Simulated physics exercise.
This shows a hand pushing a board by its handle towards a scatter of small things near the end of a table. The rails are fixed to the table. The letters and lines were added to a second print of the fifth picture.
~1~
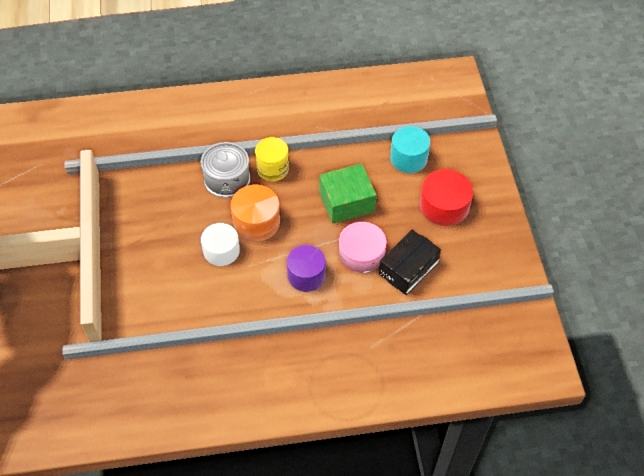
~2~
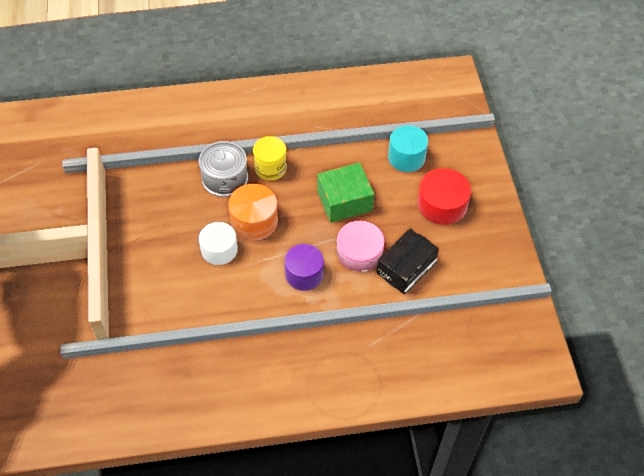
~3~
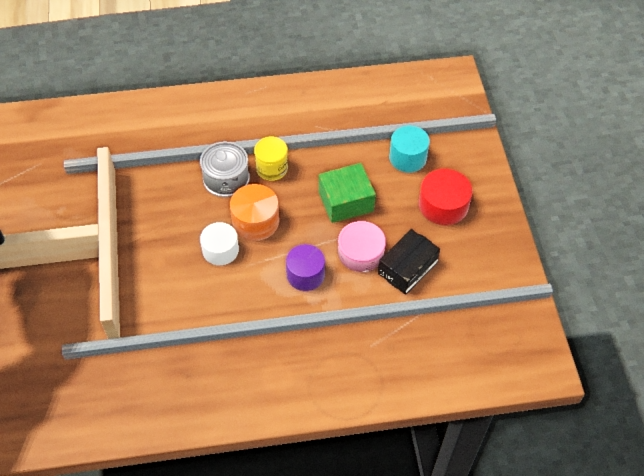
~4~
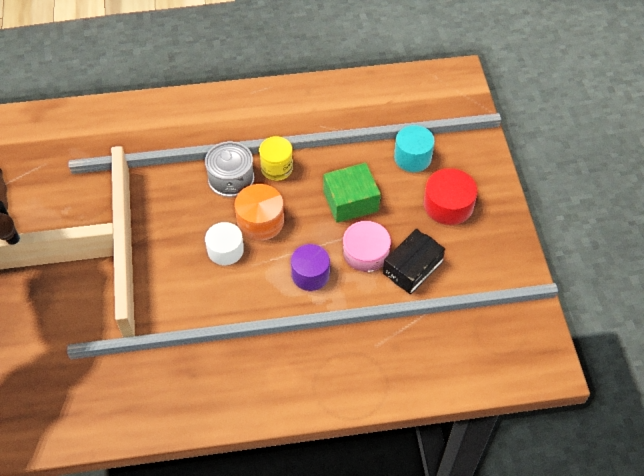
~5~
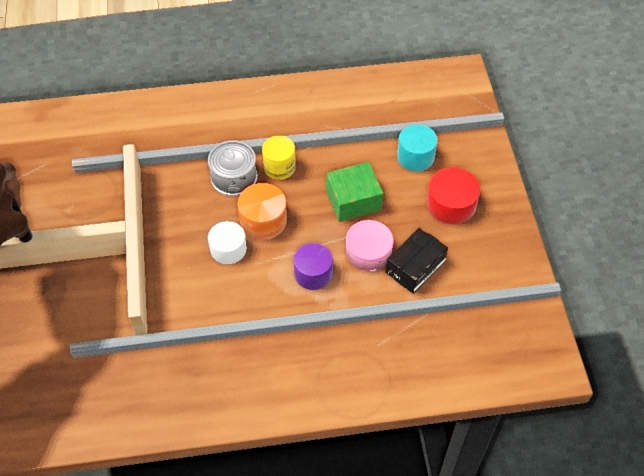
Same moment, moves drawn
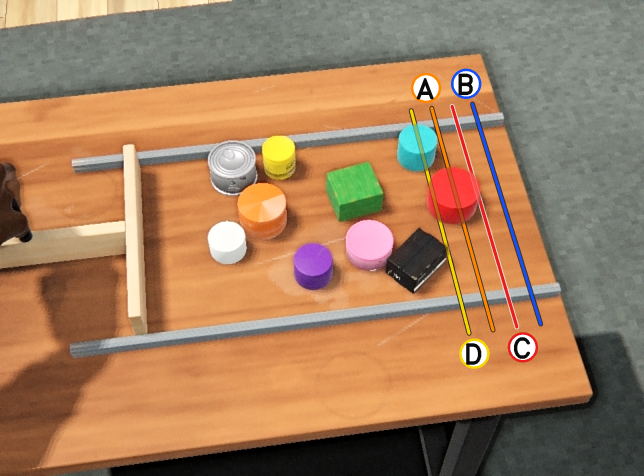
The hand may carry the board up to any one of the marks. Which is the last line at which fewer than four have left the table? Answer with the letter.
A is the last line within the limit.
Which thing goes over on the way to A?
The red pot goes over.
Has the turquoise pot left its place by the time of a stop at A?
Yes.
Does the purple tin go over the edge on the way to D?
No.
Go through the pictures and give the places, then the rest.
In the first picture, pink jar (362, 248); yellow jar (273, 160); white pot (220, 244).
In the second picture, board (93, 229); green block (345, 192).
In the third picture, board (105, 228); purple tin (305, 268).
In the fourth picture, board (119, 227); grey tin (230, 169).
In the fifth picture, board (131, 225); orange tin (262, 211); pink jar (369, 246); yellow jar (279, 158).
On the marked copy, A at (460, 210); B at (504, 205); C at (482, 208); D at (438, 213).
Taking A. A third of the way, board (253, 211); yellow jar (312, 152); grey tin (276, 165).
Two thirds of the way, board (371, 197); red pot (490, 193); turquoise pot (451, 149).
When it is over, board (460, 187); red pot over the edge; green block (525, 183); one fallen.
As for the rest, B drops five; C drops five; D is within the limit but short.
